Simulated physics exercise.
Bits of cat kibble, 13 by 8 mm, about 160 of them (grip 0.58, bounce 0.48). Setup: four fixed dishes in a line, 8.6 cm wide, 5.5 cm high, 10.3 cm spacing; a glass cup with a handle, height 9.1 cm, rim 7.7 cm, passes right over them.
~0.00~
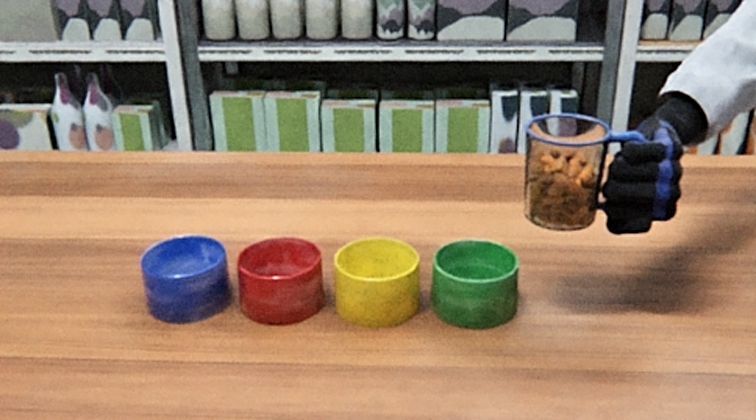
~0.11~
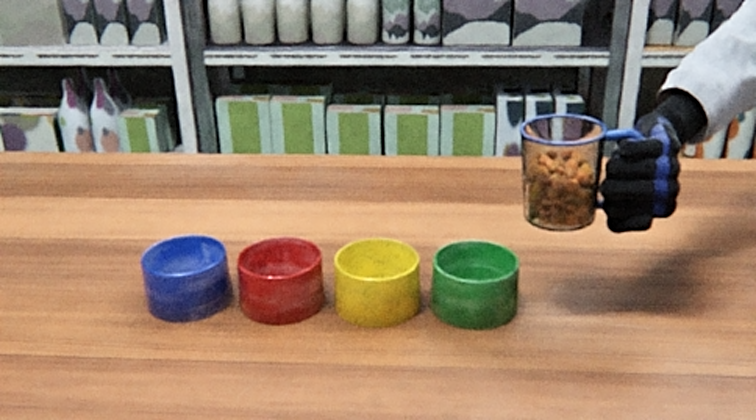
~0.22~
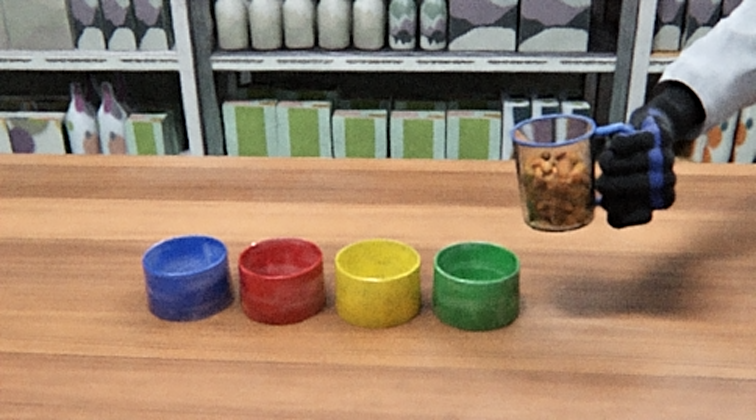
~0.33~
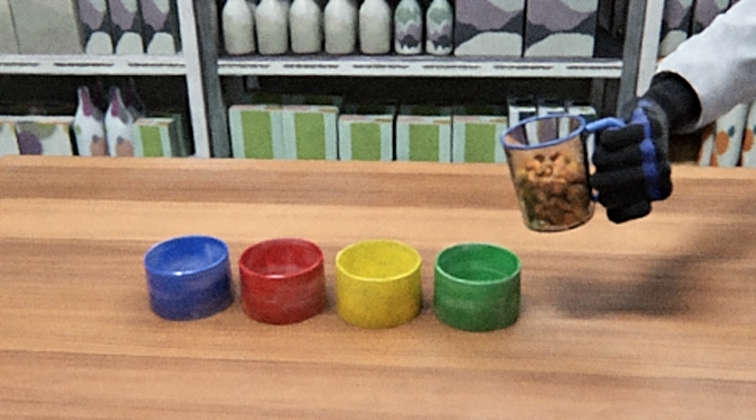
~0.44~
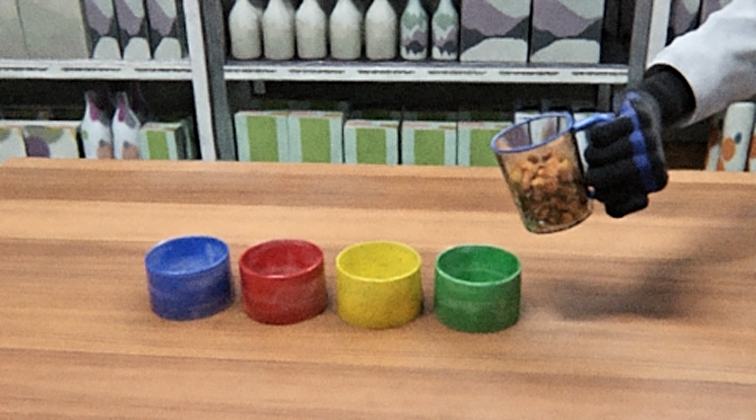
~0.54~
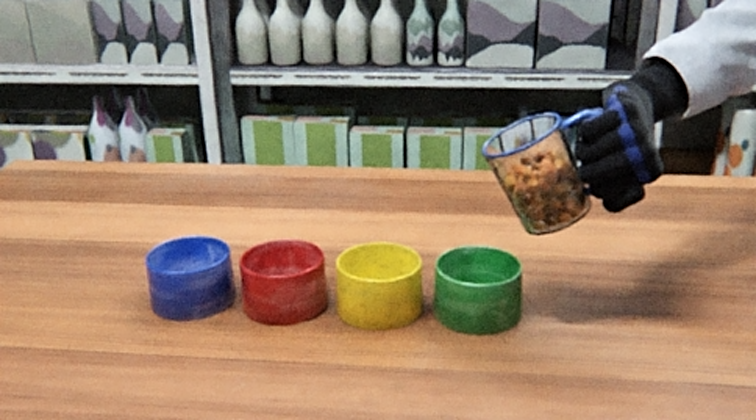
In this clip, a gloved hand holds a glass cup of brown kibble above a wooden counter, to the right of blue, red, yellow and green dishes, moving it slightly left while steadily tilting it toward them.
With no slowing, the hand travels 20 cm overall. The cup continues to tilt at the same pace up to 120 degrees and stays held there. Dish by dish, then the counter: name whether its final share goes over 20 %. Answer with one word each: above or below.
Red below, blue below, green below, yellow above, counter below.
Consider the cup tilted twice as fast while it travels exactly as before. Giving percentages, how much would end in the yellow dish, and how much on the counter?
Yellow 10, counter 50.
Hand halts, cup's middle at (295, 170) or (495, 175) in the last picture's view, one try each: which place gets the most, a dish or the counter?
First try: Yellow; second try: Green.
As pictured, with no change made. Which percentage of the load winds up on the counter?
The answer is roughly 0 per cent.
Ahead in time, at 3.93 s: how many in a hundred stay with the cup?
Roughly 0 %.
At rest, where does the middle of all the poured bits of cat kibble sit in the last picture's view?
Resting centre estimate: Around (373, 285).
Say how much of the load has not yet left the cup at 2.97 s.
About 0 %.
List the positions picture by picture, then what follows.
In the first frame, cup at (564, 173), tilt 0 degrees, lip at (527, 129), moved 0.0 cm; middle of the pieces at (562, 186); green dish at (476, 260); yellow dish at (377, 258); red dish at (279, 257); blue dish at (183, 256).
In the second frame, cup at (561, 173), tilt 3 degrees, lip at (522, 131), moved 0.3 cm; middle of the pieces at (561, 187).
In the third frame, cup at (556, 174), tilt 9 degrees, lip at (512, 135), moved 0.9 cm; middle of the pieces at (557, 187).
In the fourth frame, cup at (551, 174), tilt 14 degrees, lip at (502, 140), moved 1.5 cm; middle of the pieces at (554, 187).
In the fifth frame, cup at (545, 175), tilt 20 degrees, lip at (492, 145), moved 2.1 cm; middle of the pieces at (550, 188).
In the sixth frame, cup at (539, 176), tilt 26 degrees, lip at (483, 151), moved 2.6 cm; middle of the pieces at (546, 188); green dish at (479, 265); yellow dish at (379, 261); red dish at (282, 258); blue dish at (188, 254). The cup turns about 55 degrees a second and travels 5 cm a second.
After 2.00 s, tilt 104 degrees; cup holds 95 %.
After 2.97 s, tilt 120 degrees; cup holds 0 %, yellow 100 %.
Then, at 3.93 s, tilt 120 degrees; cup holds 0 %, yellow 100 %.
In the end, at 4.2 s, red 0 %, blue 0 %, green 0 %, yellow 100 %, counter 0 %.
